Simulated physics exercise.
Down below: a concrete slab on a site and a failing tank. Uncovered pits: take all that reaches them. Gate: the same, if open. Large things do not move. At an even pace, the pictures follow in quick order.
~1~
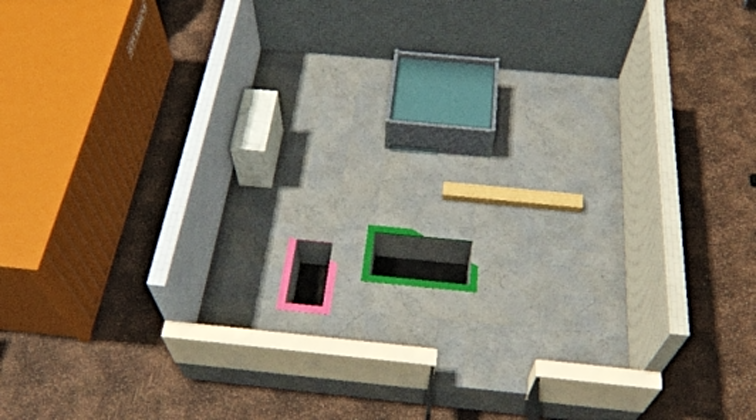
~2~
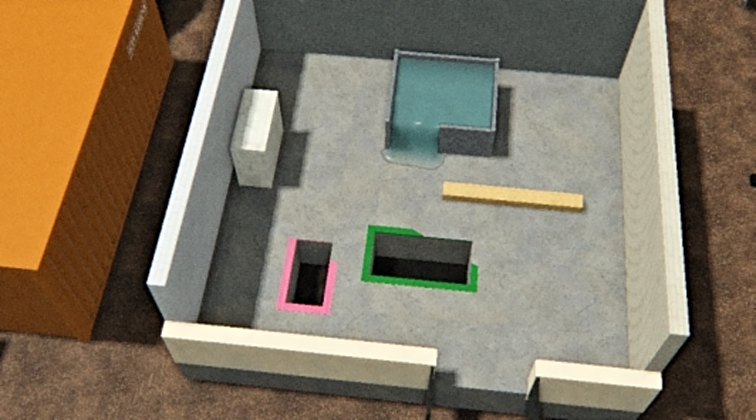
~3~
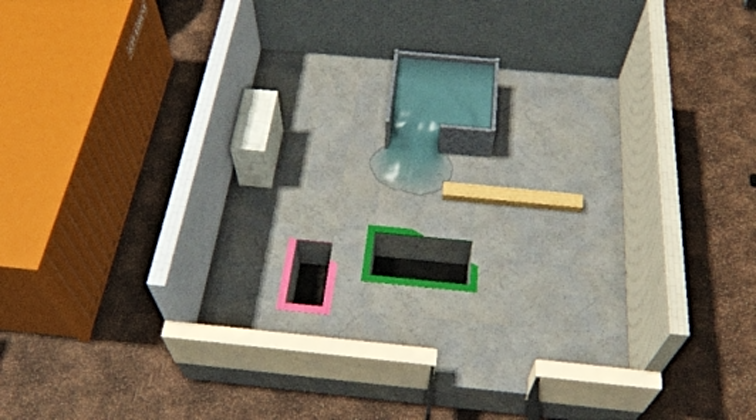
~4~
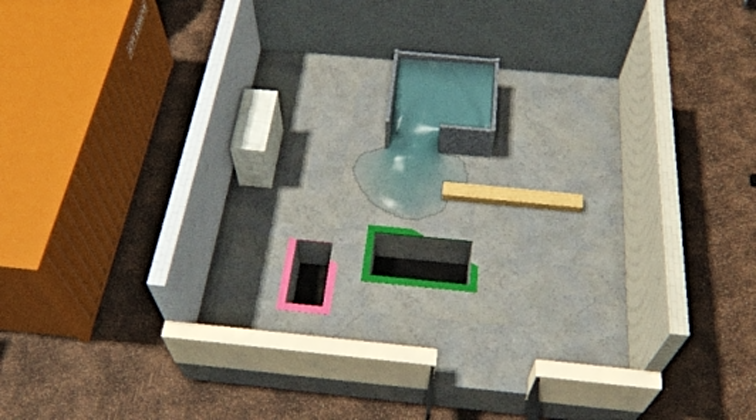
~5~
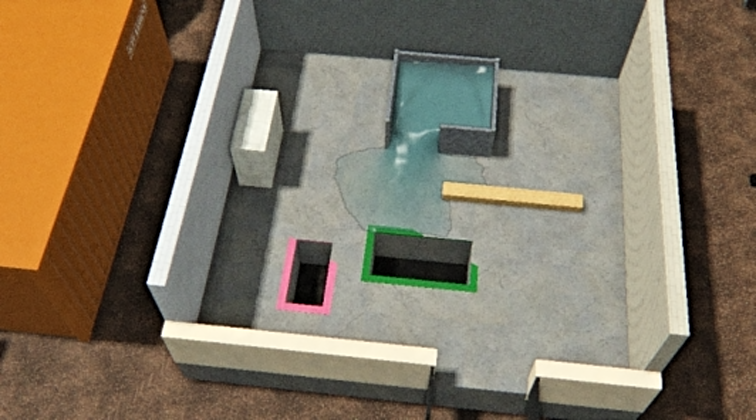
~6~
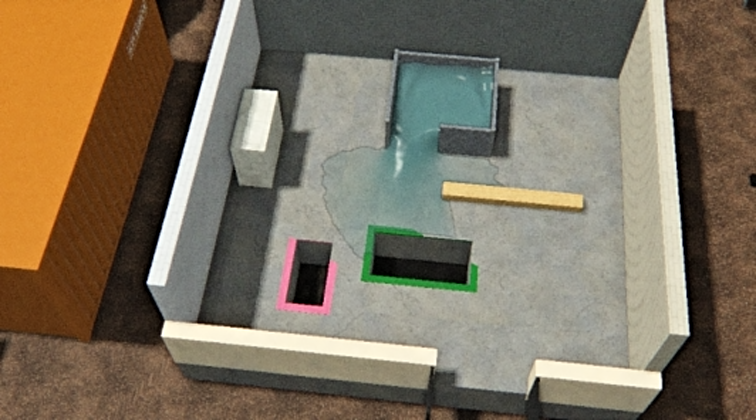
A square tank of teal water stands at the back of a walled concrete slab on brown ground, seen from high above by a still camera. A pale cabinet stands left, a yellow beam lies right of centre, and pink-edged and green-edged pits sit in front, beside an orange block outside. The tank's front left opens, and water spreads forward across the floor to the green-edged pit.
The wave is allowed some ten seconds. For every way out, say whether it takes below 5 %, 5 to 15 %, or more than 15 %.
It ends like this: The gate takes below 5 %; the pink pit takes more than 15 %; the green pit takes more than 15 %.
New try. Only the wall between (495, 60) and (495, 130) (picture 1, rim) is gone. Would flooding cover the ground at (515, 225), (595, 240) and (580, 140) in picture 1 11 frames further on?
The first would be still unwetted, the second drenched and the third drenched.
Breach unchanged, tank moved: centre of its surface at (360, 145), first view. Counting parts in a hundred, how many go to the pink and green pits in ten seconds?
Pink about 60 %, green about 6 %.
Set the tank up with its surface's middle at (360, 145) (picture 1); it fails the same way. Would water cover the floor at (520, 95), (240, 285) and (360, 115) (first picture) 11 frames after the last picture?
Checking the three spots, I get high and dry, swamped, high and dry.
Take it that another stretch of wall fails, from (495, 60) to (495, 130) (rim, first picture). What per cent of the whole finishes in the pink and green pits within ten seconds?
I'd say the pink pit gets around 6 percent and the green pit around 4 percent.
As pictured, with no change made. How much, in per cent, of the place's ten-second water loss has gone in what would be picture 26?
Around 60 %.
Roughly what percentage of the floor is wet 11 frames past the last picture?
Roughly 25 percent, I reckon.
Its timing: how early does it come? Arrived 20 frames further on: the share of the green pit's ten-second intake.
Roughly 65 percent.
A moment on, water covers 20 % of the floor; the gate 0 %, the pink pit 2 %, the green pit 12 %.
Next, water covers 25 % of the floor; the gate 0 %, the pink pit 7 %, the green pit 22 %.
Then, water covers 30 % of the floor; the gate 0 %, the pink pit 11 %, the green pit 32 %.
Later, water covers 30 % of the floor; the gate 0 %, the pink pit 17 %, the green pit 43 %.
In the end, water covers 30 % of the floor; the gate 1 %, the pink pit 22 %, the green pit 50 %.
